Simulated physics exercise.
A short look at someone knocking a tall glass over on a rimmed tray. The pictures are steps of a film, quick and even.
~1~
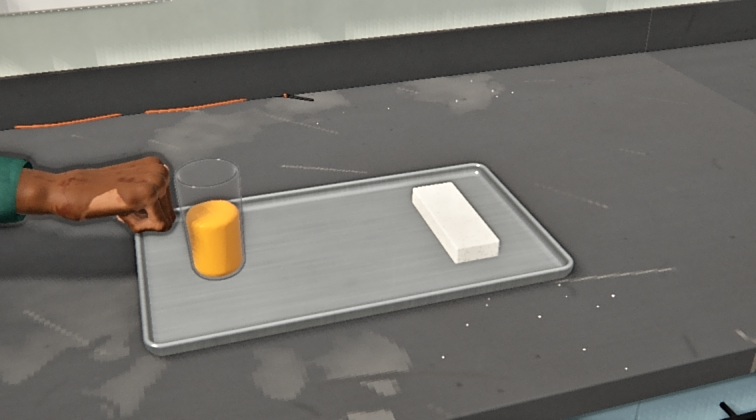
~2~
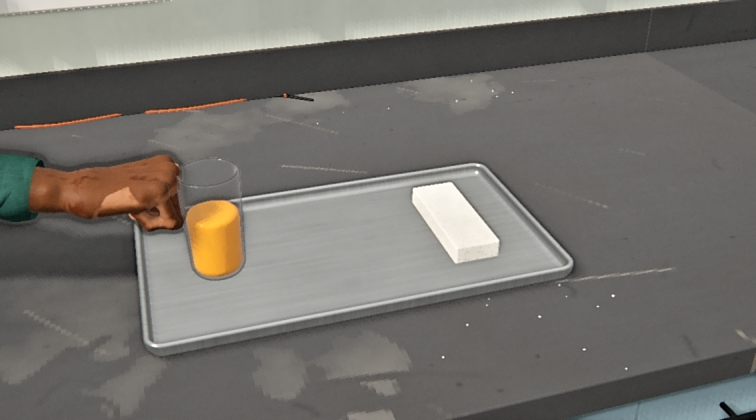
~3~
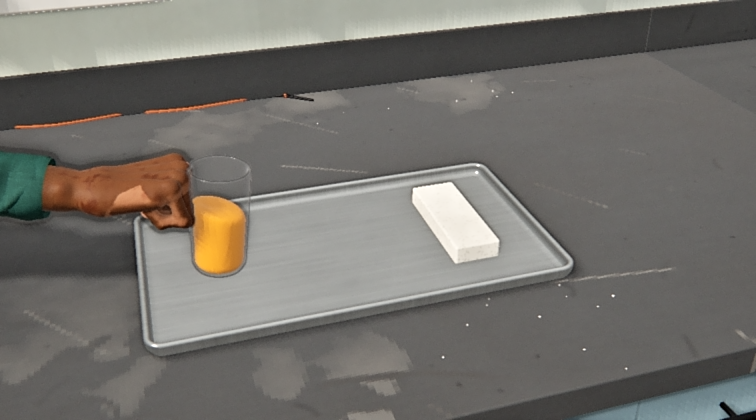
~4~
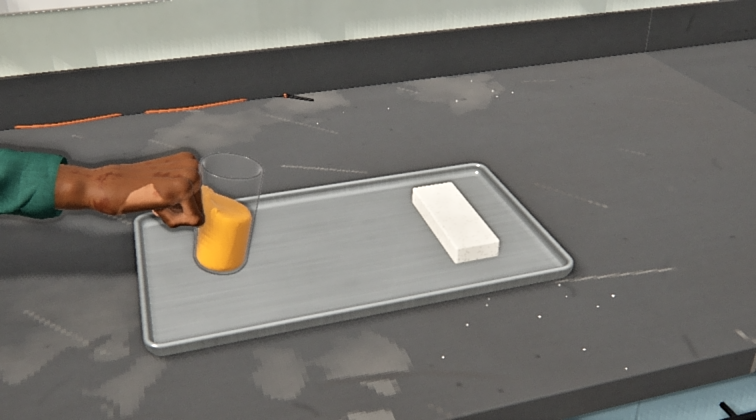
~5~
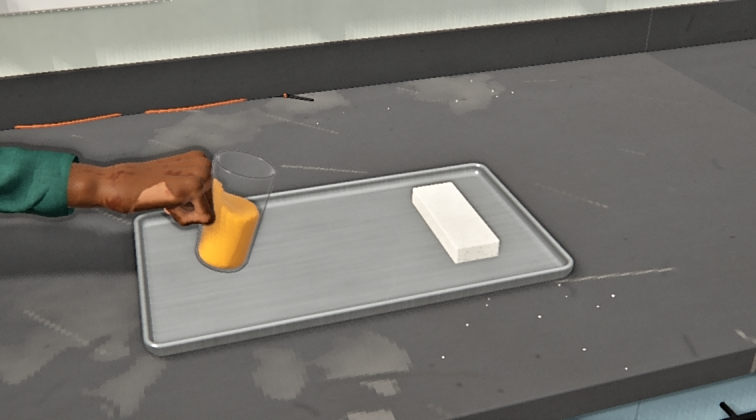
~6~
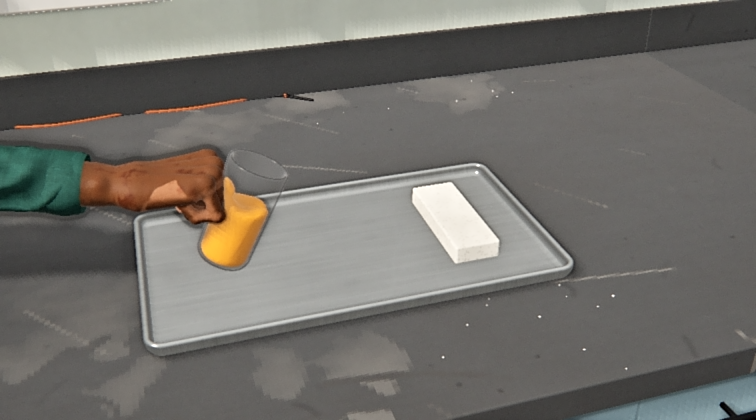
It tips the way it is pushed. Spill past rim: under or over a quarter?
Off the tray: Less than a quarter.
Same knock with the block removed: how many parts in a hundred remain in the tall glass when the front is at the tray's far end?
40 per cent or thereabouts.
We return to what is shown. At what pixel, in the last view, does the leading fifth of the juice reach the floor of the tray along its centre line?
Landing point, centre line: Approx. (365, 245).
A moment on, the tall glass is falling and 100 per cent is in the glass, 0 on the tray and 0 above or beyond its rim.
Next, the tall glass lies on its side and 74 per cent is in the glass, 9 on the tray and 17 above or beyond its rim.
Then the tall glass lies on its side and 38 per cent is in the glass, 45 on the tray and 17 above or beyond its rim.
Later the tall glass lies on its side and 21 per cent is in the glass, 74 on the tray and 6 above or beyond its rim.
Finally, 95 per cent is held by tray and glass, 5 is off the tray.
